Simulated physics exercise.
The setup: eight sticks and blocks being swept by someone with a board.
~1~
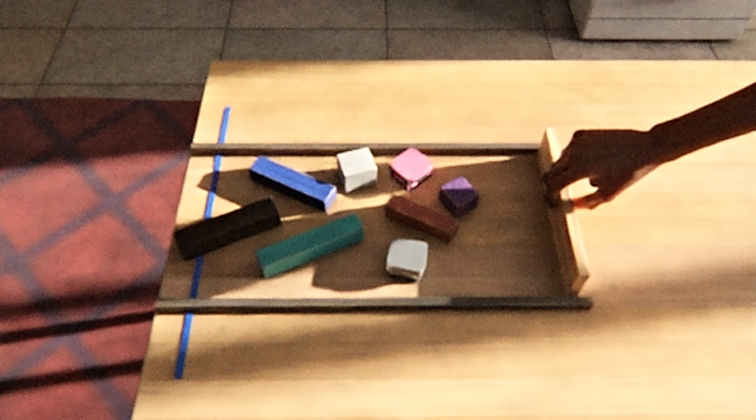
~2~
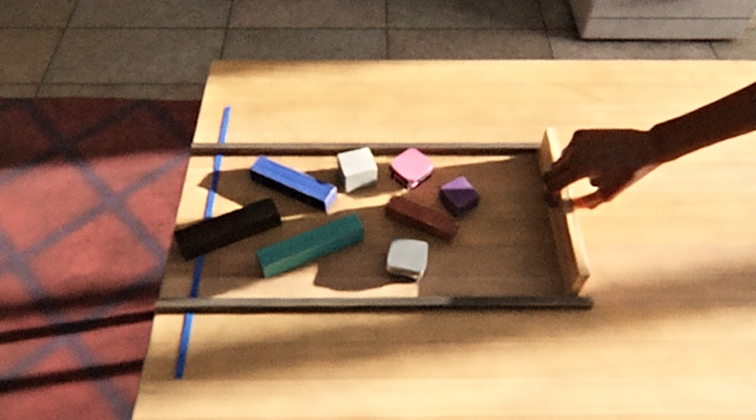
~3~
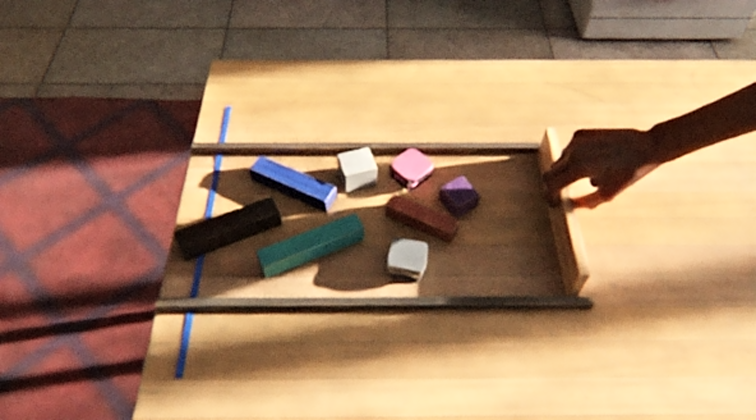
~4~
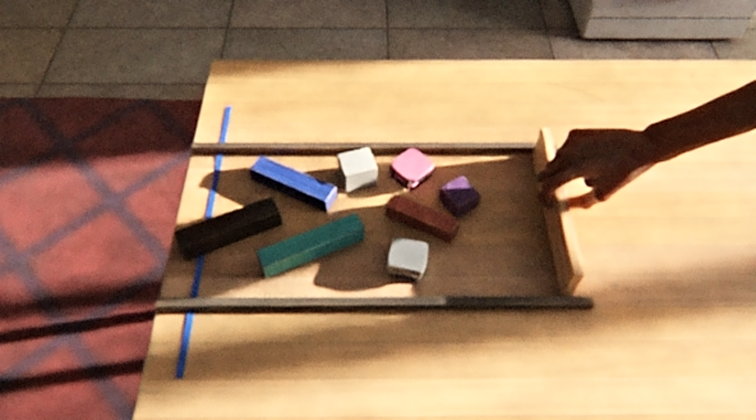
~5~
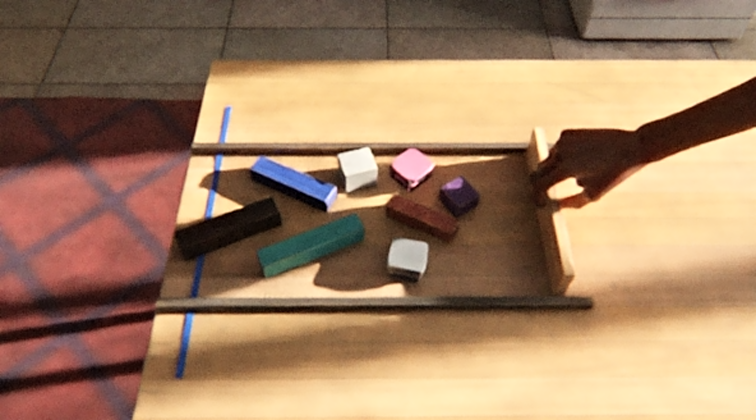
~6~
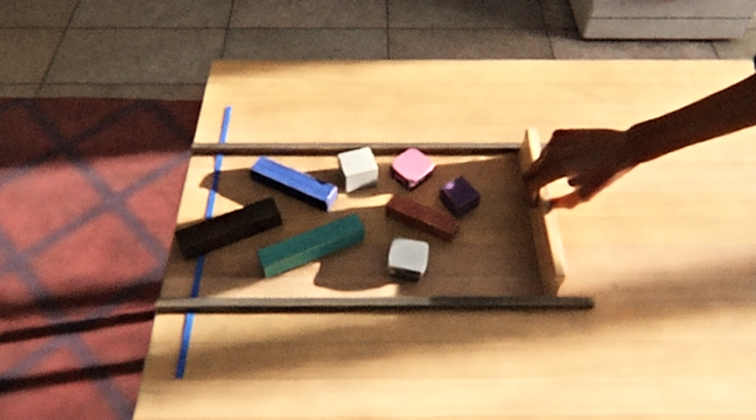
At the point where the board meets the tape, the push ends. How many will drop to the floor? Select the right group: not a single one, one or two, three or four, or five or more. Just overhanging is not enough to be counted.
Dropped: Three or four.
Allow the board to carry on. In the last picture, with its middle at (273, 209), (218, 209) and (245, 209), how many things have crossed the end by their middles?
The numbers past the end are 0, 4 and 2.
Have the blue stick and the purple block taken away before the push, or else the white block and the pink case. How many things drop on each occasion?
Well, the first time you'd get 3, and the next time 3.
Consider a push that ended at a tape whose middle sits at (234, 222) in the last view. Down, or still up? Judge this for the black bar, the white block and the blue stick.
Observed: Black bar toppled; white block not toppled; blue stick toppled.
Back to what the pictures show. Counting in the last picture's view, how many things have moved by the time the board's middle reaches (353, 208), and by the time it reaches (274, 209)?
7 and 8.
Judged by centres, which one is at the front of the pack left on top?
The red bar is it.
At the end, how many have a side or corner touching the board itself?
That would be 4 of them.
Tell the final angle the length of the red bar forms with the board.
About 35 degrees.
Soon after, none off yet; black bar at rest near (230, 228); blue stick at rest near (293, 183); turquoise stick at rest near (312, 245).
Then, none off yet; black bar at rest near (230, 228); blue stick moved a little near (253, 175); turquoise stick moved a little near (272, 259).
Further on, none off yet; black bar moved a little near (173, 244); blue stick moved about its own width near (176, 170); turquoise stick moved about its own width near (182, 263).
At rest, the number that fall off is three or four; fallen, white block, turquoise stick, blue stick and black bar.
